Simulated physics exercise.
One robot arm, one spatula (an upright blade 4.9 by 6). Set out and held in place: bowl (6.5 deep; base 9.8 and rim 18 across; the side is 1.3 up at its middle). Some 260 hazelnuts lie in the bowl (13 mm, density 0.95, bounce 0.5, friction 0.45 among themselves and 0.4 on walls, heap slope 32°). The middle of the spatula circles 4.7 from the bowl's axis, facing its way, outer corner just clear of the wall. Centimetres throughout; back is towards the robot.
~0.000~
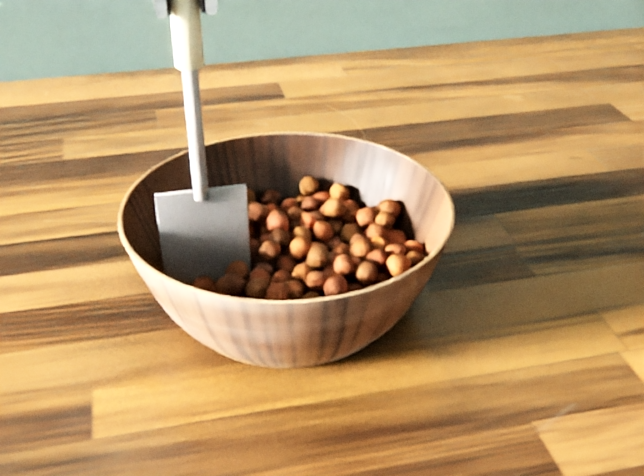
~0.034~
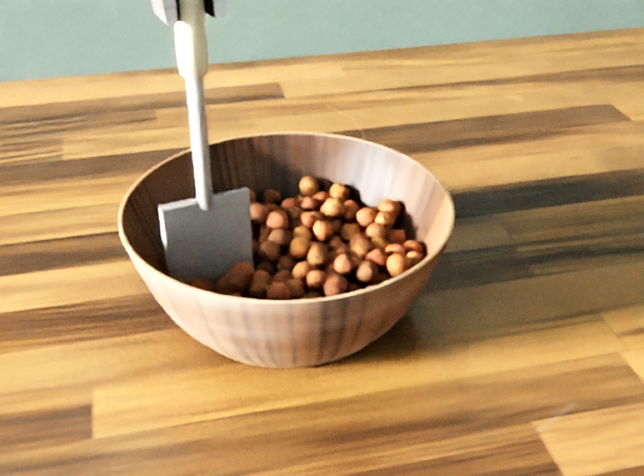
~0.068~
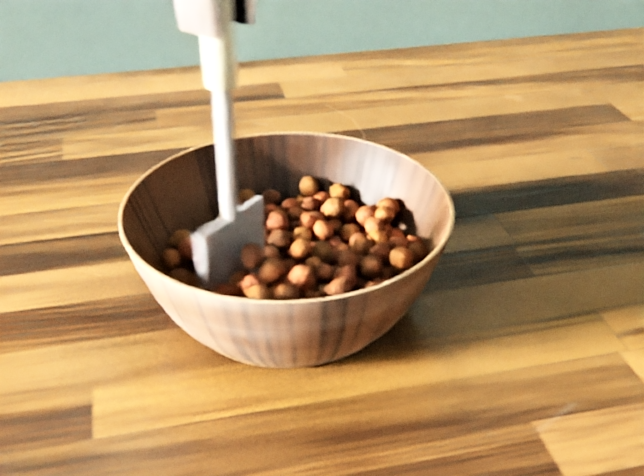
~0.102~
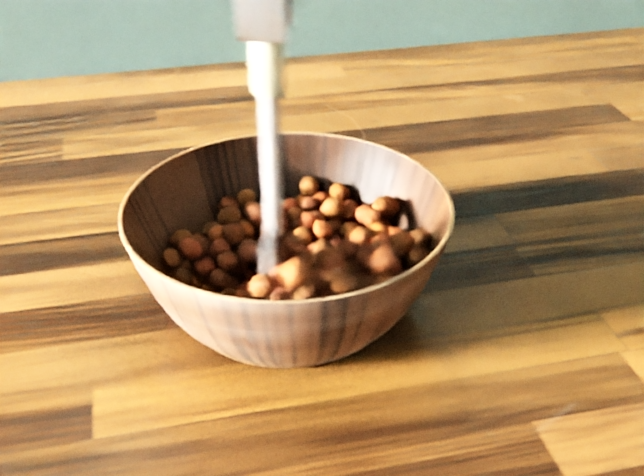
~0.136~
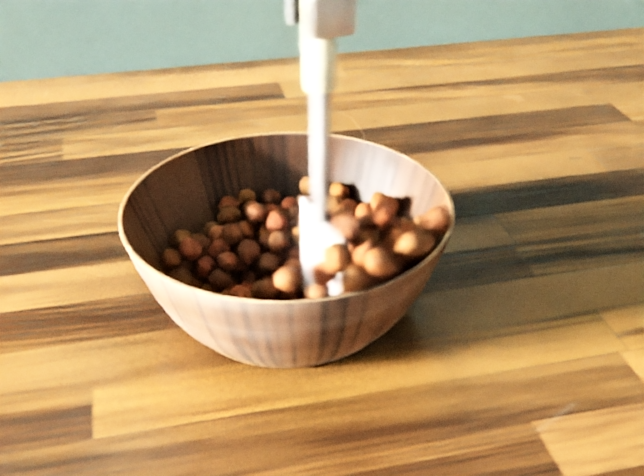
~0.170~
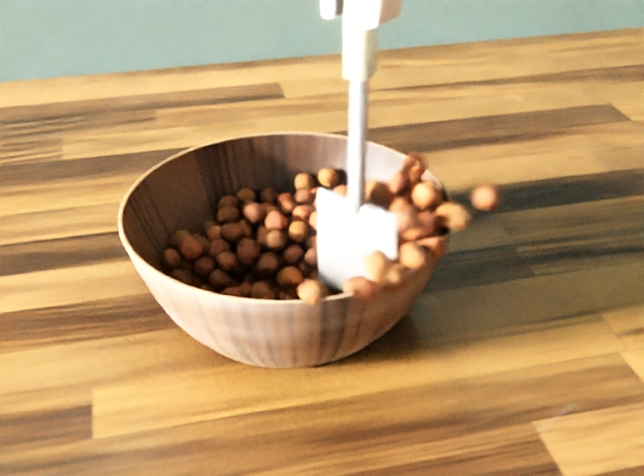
On a striped wooden tabletop, a robot arm swept a flat spatula rightward through a bowl of hazelnuts, turning the blade as it went, and pushed them up the right side until some flew over the rim.
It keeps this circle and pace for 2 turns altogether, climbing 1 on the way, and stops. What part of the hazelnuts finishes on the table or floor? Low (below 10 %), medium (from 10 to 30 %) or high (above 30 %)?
Share on the table or floor: High (above 30 %).
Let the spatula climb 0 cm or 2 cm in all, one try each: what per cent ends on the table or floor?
Some 50 and 35 per cent.
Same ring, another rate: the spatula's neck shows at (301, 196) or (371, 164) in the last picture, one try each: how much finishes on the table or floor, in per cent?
About 30 and 50 per cent.
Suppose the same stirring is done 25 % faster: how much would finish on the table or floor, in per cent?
Then about 55 per cent.
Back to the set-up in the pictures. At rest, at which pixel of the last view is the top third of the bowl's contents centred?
Around (259, 293).
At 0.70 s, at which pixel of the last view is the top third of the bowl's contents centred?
Near (317, 188).
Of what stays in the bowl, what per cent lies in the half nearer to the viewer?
Some 60 per cent.
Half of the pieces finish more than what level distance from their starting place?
About 11 cm.
After 0.44 s, 359° round, highest piece 10 above the table; 183 in the bowl, 53 on the table or floor, 29 in flight or on the tool.
After 0.70 s, 228° round, highest piece 9 above the table; 156 in the bowl, 102 on the table or floor, 7 in flight or on the tool.
After 1.03 s, 0° round, highest piece 4 above the table; 144 in the bowl, 121 on the table or floor.
After 1.73 s, 0° round, highest piece 4 above the table; 144 in the bowl, 121 on the table or floor.
In the end, 144 in the bowl, 121 on the table or floor. That is 46 % on the table or floor.
